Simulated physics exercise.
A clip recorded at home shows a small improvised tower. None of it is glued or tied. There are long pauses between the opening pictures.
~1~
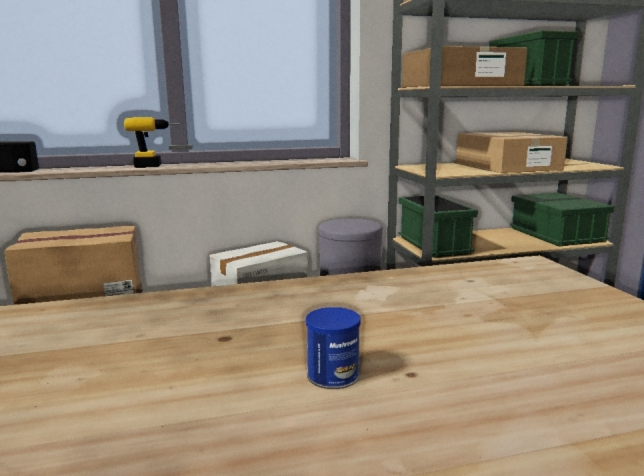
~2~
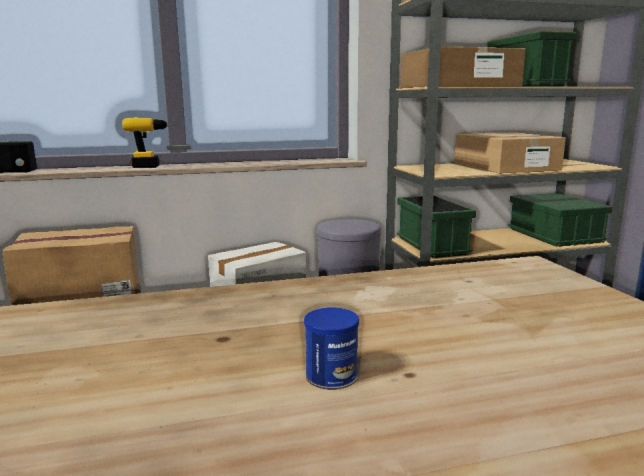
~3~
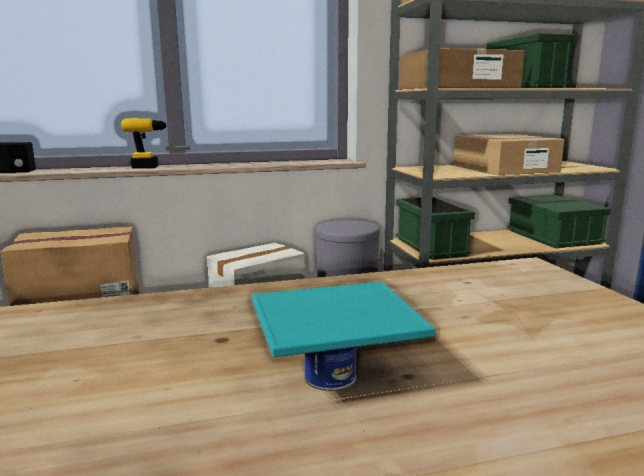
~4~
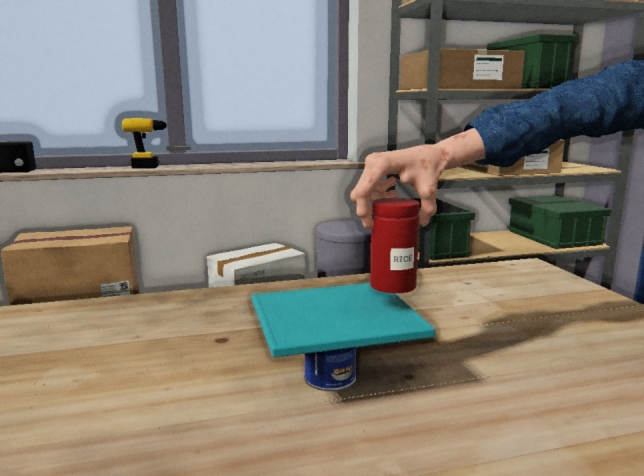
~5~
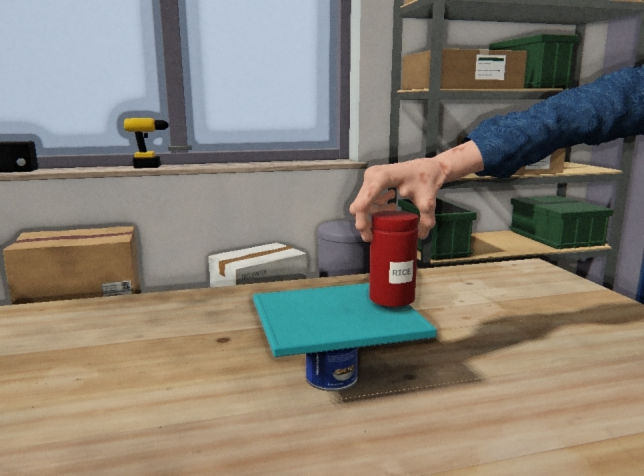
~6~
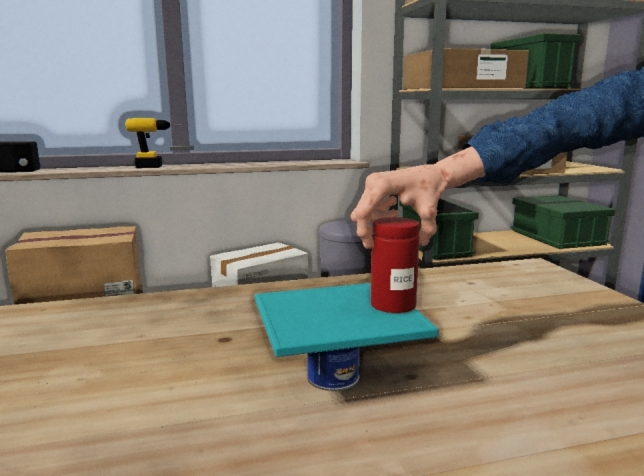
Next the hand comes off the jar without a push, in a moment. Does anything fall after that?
My guess is it moves out of place.
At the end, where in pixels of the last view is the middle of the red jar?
Close to pixel (436, 331).
Then, 0.30 s past the last view, red jar now fallen; turquoise lid rocked 43° from its first pose.
Then, 0.40 s past the last view, turquoise lid on its side.
Then, 0.90 s past the last view, turquoise lid upside down.
Then, 1.30 s past the last view, turquoise lid now fallen.
Finally, fallen, turquoise lid and red jar; blue tin still in place. Final places as the last picture's camera would see them, red jar near (436, 331). The stack gives way.
